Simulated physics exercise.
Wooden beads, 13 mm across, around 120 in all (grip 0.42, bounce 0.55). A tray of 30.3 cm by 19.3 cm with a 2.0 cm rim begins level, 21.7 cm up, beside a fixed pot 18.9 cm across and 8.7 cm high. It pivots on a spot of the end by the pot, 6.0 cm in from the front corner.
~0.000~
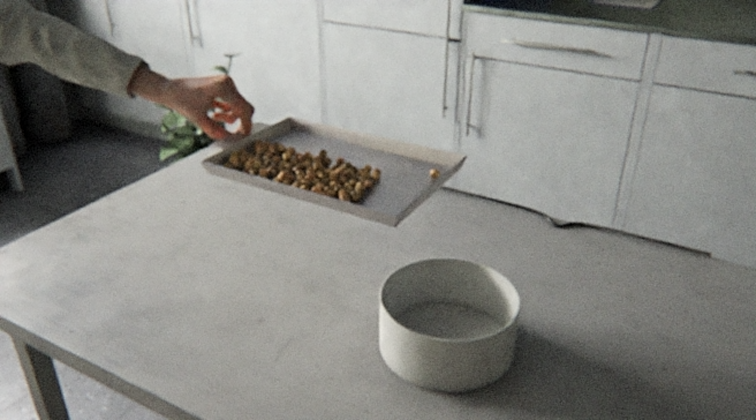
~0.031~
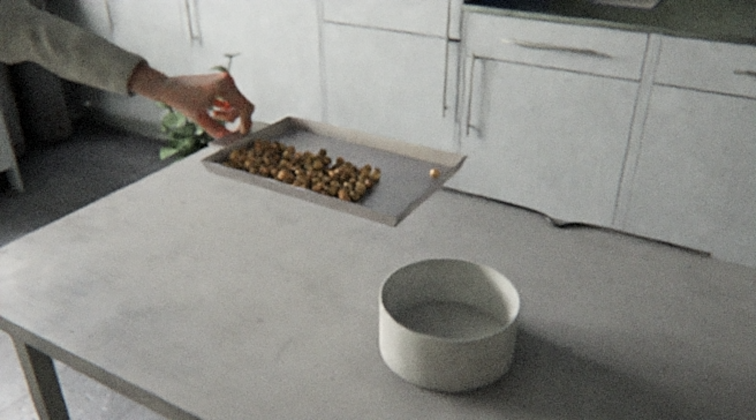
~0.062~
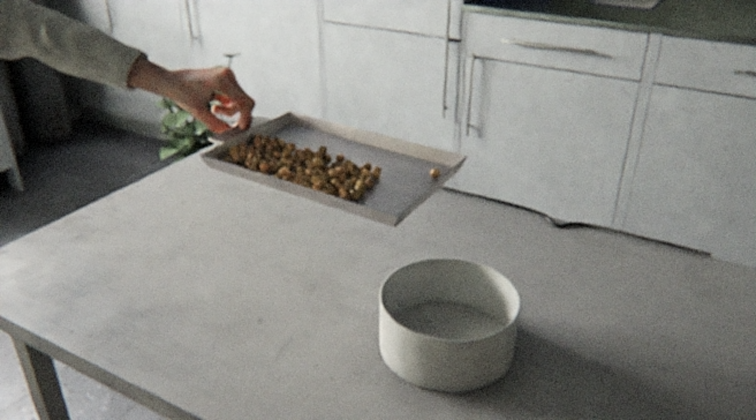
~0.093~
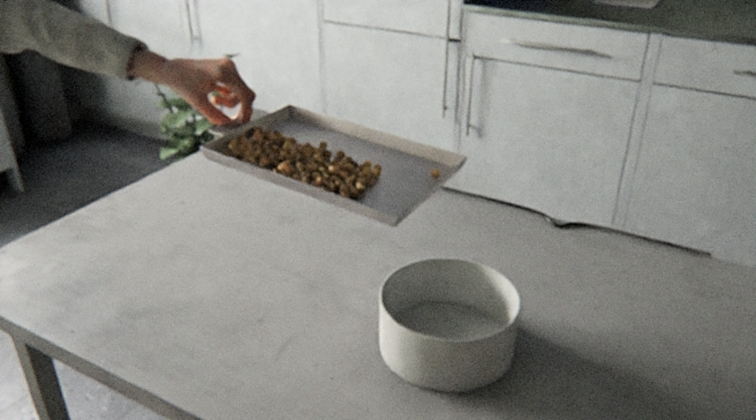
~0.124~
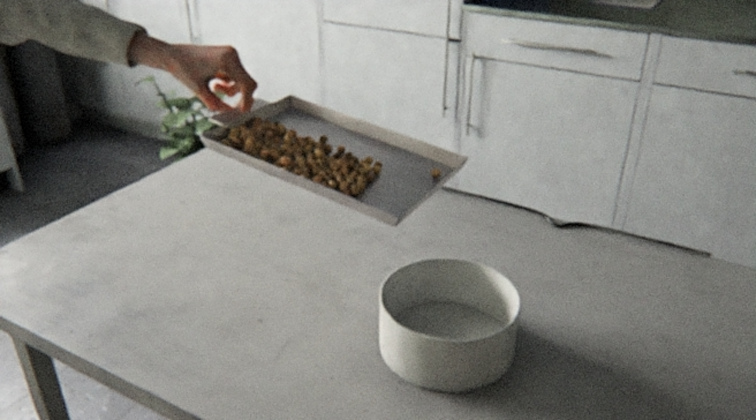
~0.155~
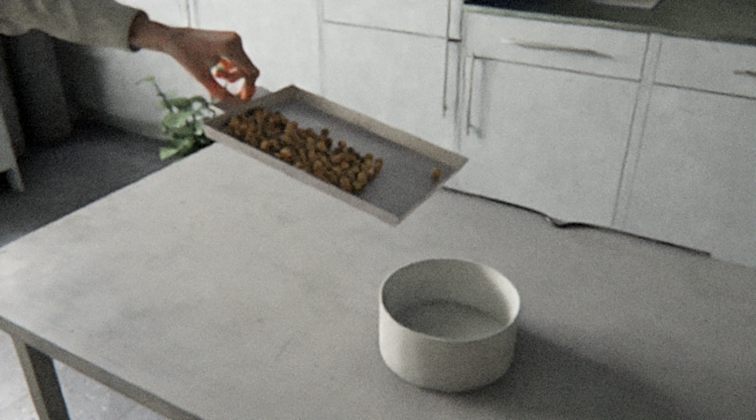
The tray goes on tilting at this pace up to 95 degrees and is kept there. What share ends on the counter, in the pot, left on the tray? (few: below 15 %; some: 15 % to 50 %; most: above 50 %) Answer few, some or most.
On the counter: Some; in the pot: Most; left on the tray: Few.
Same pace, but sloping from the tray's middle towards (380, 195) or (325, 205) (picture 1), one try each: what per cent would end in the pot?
About 65 and 25 per cent.
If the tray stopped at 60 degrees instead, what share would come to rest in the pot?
Then about 45 per cent.
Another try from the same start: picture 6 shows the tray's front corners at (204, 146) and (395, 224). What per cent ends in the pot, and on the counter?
Pot 30, counter 70.
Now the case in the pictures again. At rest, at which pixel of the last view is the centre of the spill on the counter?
Near (560, 315).
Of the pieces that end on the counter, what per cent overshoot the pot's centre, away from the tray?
About 80 per cent.
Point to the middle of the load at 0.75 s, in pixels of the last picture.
At about (469, 229).
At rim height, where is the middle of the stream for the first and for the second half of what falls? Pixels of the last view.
First near (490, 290), later near (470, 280).
After 0.51 s, tilt 52 degrees; the tray holds 100 %, the pot 0 %.
After 0.75 s, tilt 79 degrees; the tray holds 35 %, the pot 10 %.
Then, at 1.10 s, tilt 95 degrees; the tray holds 0 %, the pot 65 %.
At rest (1.9 s), counter 35 %, pot 65 %, tray 0 %.
